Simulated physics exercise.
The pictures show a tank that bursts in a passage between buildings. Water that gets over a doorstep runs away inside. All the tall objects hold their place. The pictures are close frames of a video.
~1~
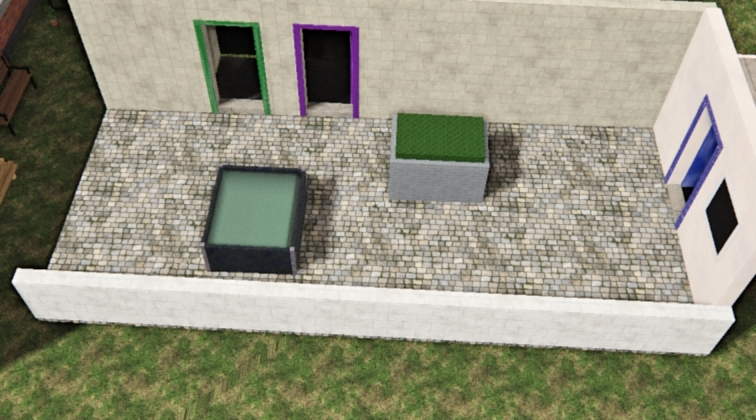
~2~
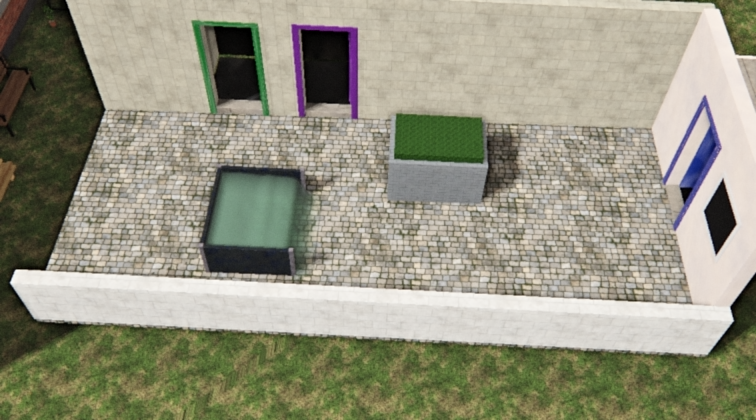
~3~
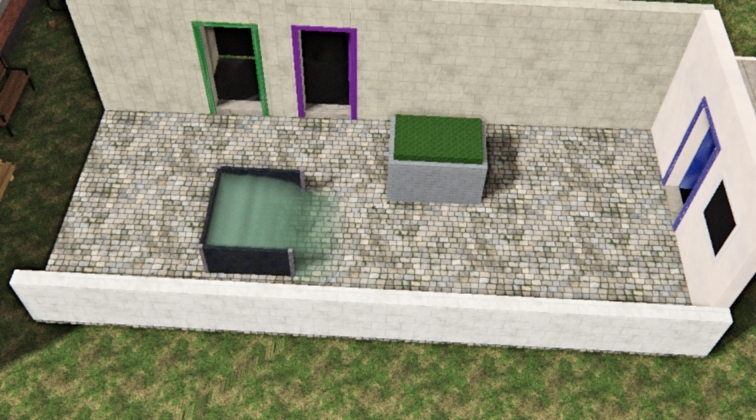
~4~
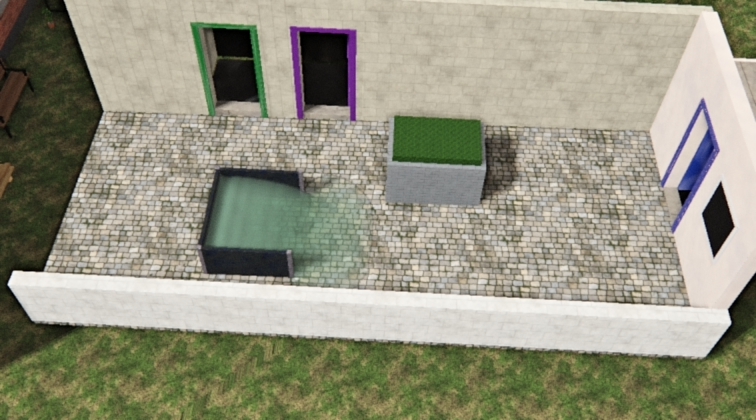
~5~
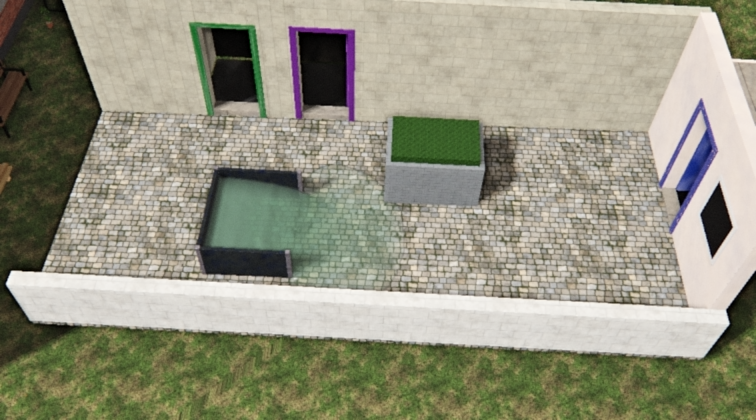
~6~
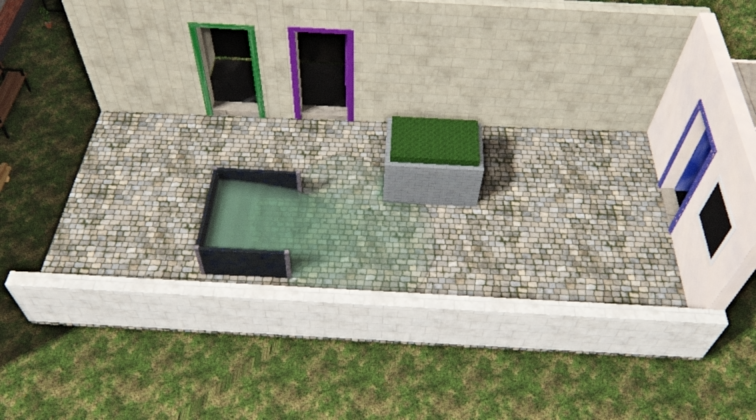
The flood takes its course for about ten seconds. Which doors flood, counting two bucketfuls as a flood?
One by one: The green door admits no more than that; the purple door admits no more than that; the blue door lets in a lot.
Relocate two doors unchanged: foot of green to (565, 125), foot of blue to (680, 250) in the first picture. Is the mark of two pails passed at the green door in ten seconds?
Then: The green one keeps below it.
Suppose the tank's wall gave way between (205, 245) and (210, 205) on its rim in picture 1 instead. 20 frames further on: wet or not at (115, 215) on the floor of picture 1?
There: Flooded.
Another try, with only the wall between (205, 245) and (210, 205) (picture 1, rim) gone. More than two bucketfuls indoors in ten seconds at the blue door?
Then: Blue holds.
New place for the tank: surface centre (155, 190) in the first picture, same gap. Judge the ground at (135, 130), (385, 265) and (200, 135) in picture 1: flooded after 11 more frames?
One after the other: No water, wet, clear.
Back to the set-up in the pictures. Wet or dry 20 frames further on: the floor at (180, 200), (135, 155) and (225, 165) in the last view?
One after the other: Dry, not flooded, free of water.
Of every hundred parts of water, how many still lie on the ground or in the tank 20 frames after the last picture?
Close to 98 %.
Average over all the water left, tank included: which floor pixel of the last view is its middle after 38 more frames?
I would point to (469, 224).
A moment on, water covers 25 % of the floor; the green door not reached, the purple door not reached, the blue door not reached.
Next, water covers 40 % of the floor; the green door not reached, the purple door wet at the sill, nothing in, the blue door not reached.
Then, water covers 55 % of the floor; the green door wet at the sill, nothing in, the purple door wet at the sill, nothing in, the blue door over two buckets in.
Later, water covers 70 % of the floor; the green door wet at the sill, nothing in, the purple door wet at the sill, nothing in, the blue door over two buckets in.
In the end, water covers 65 % of the floor; the green door wet at the sill, nothing in, the purple door wet at the sill, nothing in, the blue door over two buckets in.
